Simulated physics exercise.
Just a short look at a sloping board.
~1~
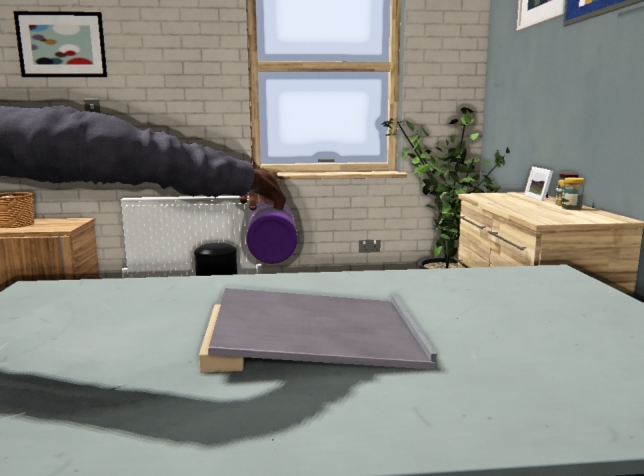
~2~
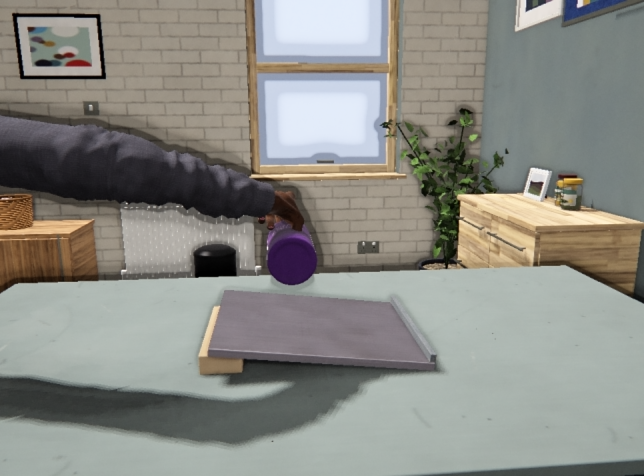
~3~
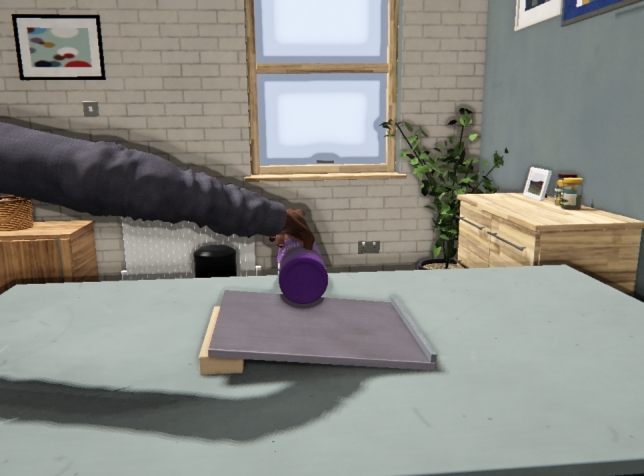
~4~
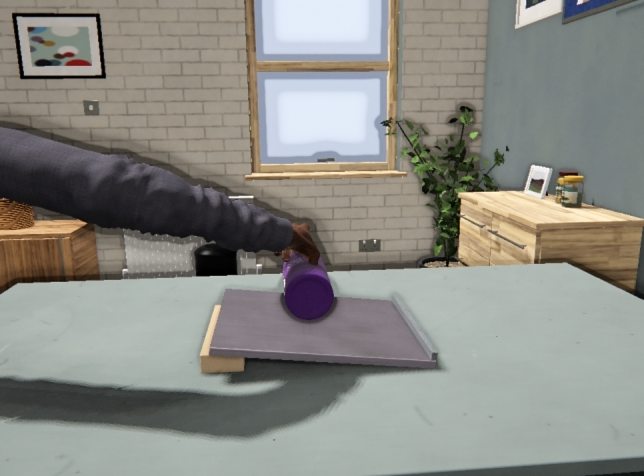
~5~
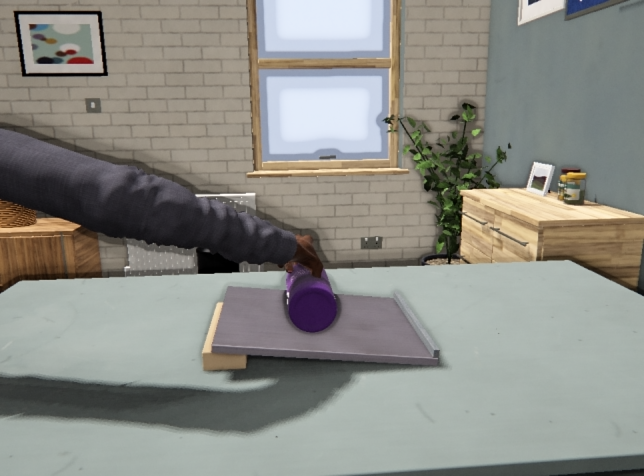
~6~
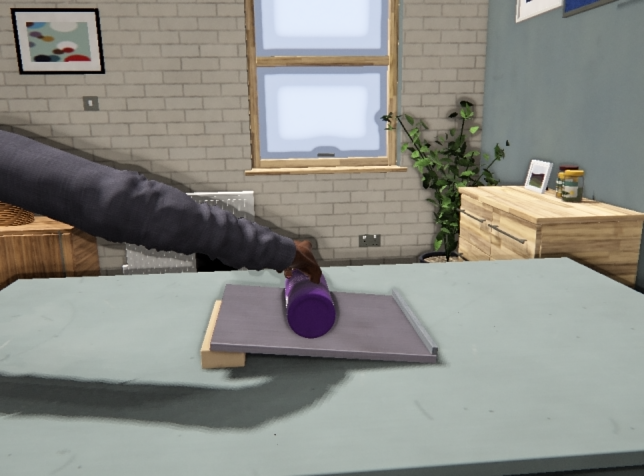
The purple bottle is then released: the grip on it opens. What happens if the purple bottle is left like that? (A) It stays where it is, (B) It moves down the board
Answer: B.
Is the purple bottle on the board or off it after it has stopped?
At the end, the purple bottle remains up there.
Then, 0.60 s later than the last frame, purple bottle moved about its own width near (351, 297).
Then, 1.00 s later than the last frame, purple bottle moved well along near (395, 300).
When it is over, moved from the start, purple bottle. End places, in pixels of the last picture, purple bottle near (395, 300). The purple bottle slides or rolls down.
